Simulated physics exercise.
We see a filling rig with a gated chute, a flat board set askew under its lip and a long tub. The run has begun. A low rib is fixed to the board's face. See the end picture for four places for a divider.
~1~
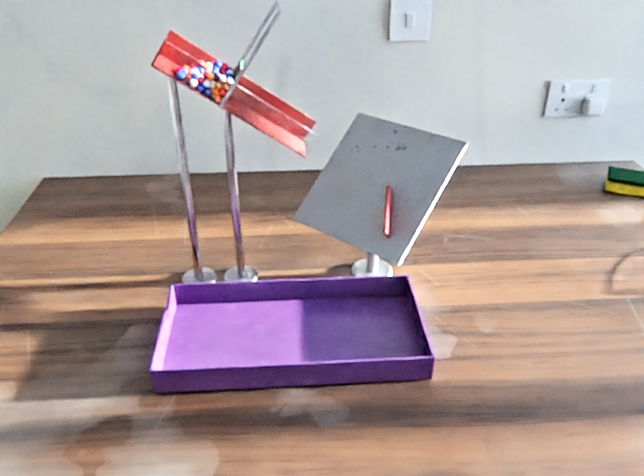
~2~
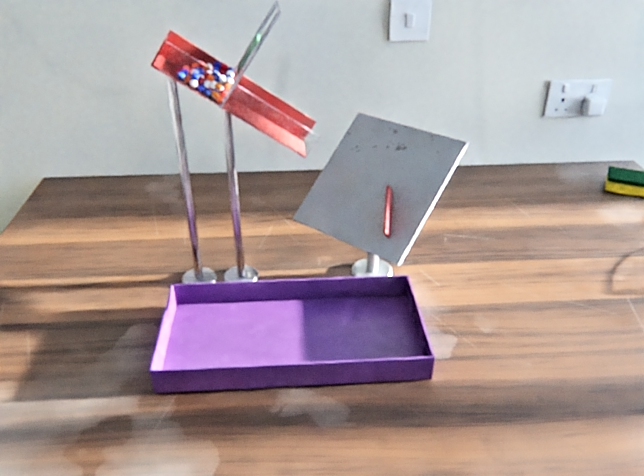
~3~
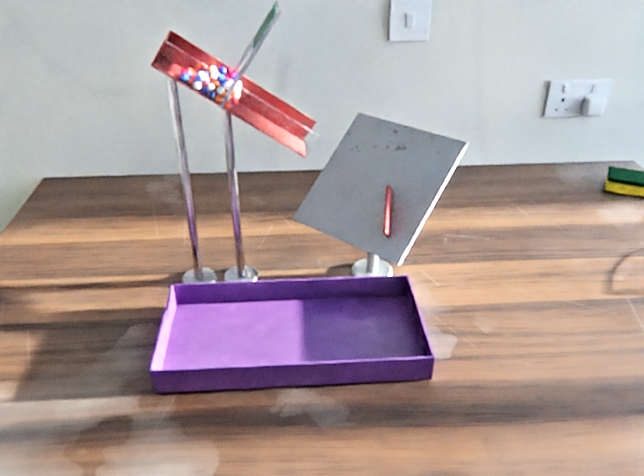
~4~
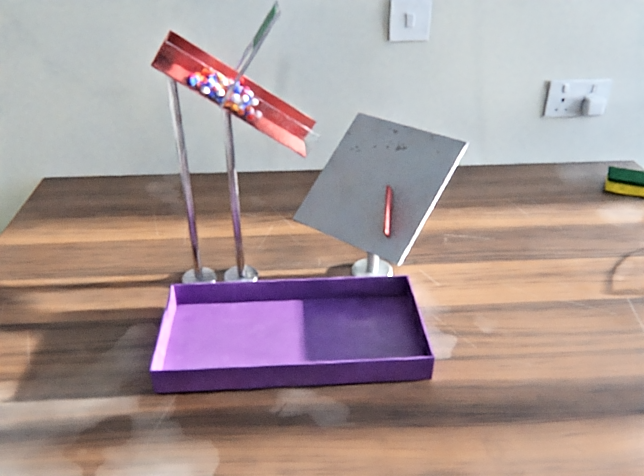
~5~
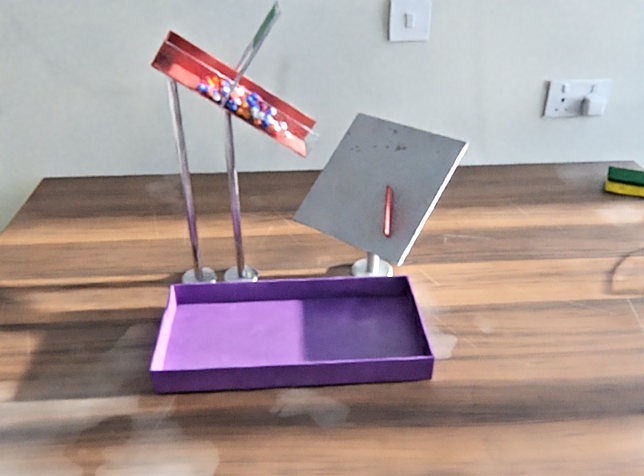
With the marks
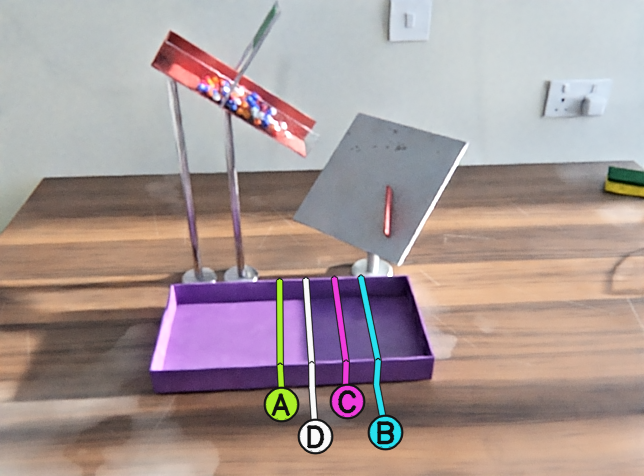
On a wooden table, a gate lifts and colourful beads slide down a red chute.
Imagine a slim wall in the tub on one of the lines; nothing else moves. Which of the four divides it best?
Line C.
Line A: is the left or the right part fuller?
Right.
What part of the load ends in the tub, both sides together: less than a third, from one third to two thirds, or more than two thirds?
About that: More than two thirds.
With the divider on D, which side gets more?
The right side.
On the marked copy, line A crosses the front rim at (280, 364); line B crosses the front rim at (377, 360); line C crosses the front rim at (346, 361); line D crosses the front rim at (311, 363).
If A is chosen, of what is caught, a stray few on the left of the divider, nearly all on the right.
If B is chosen, of what is caught, most on the left of the divider, a small part on the right.
If C is chosen, of what is caught, about half on the left of the divider, about half on the right.
If D is chosen, of what is caught, a small part on the left of the divider, most on the right.
